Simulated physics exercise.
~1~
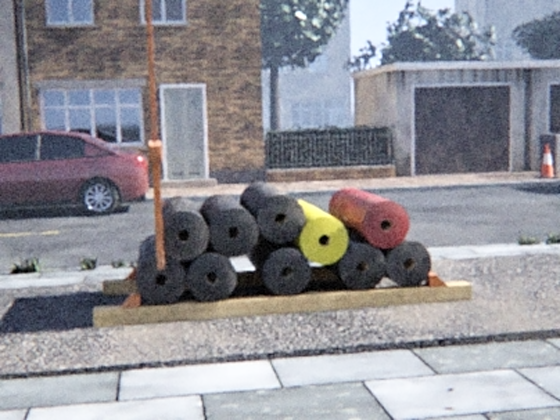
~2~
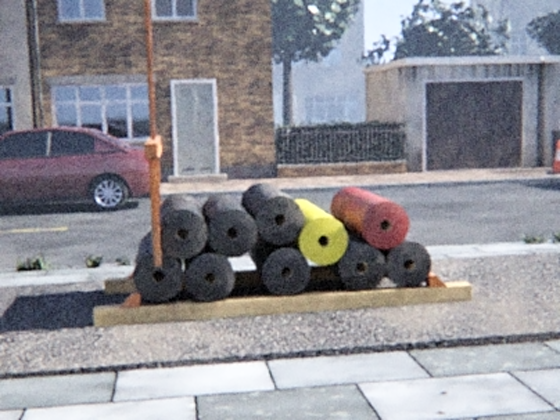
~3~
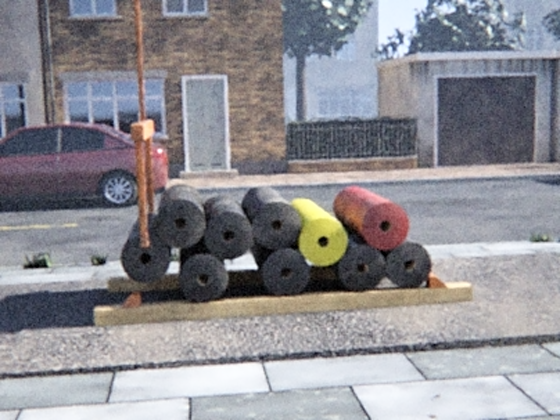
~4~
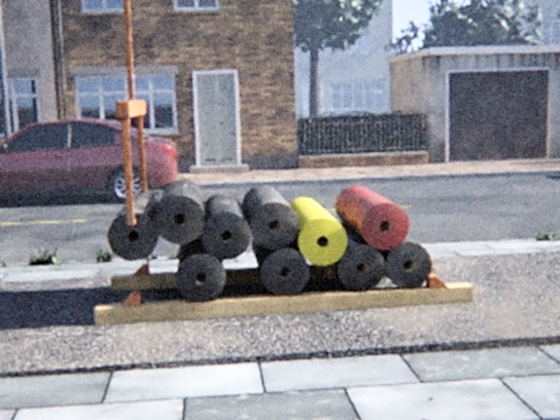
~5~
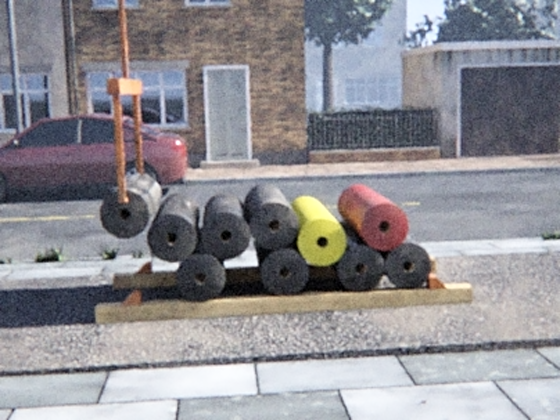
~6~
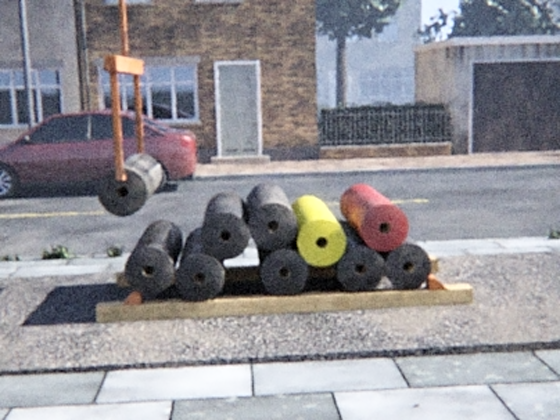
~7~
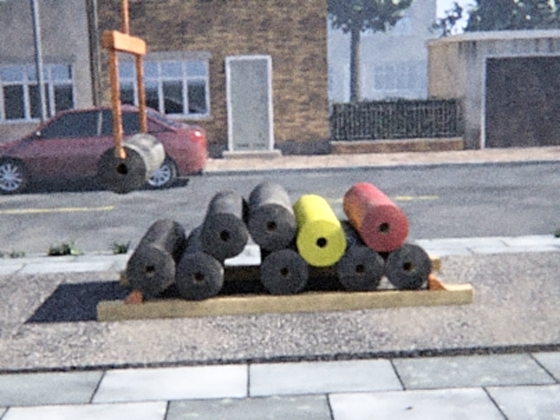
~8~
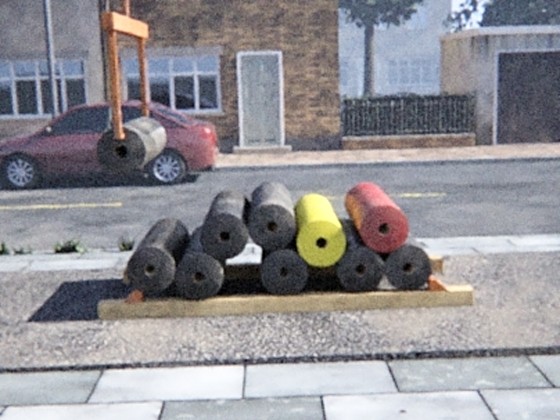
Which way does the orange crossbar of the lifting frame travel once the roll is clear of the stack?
The orange crossbar moves upward, carrying the dark roll beneath it.
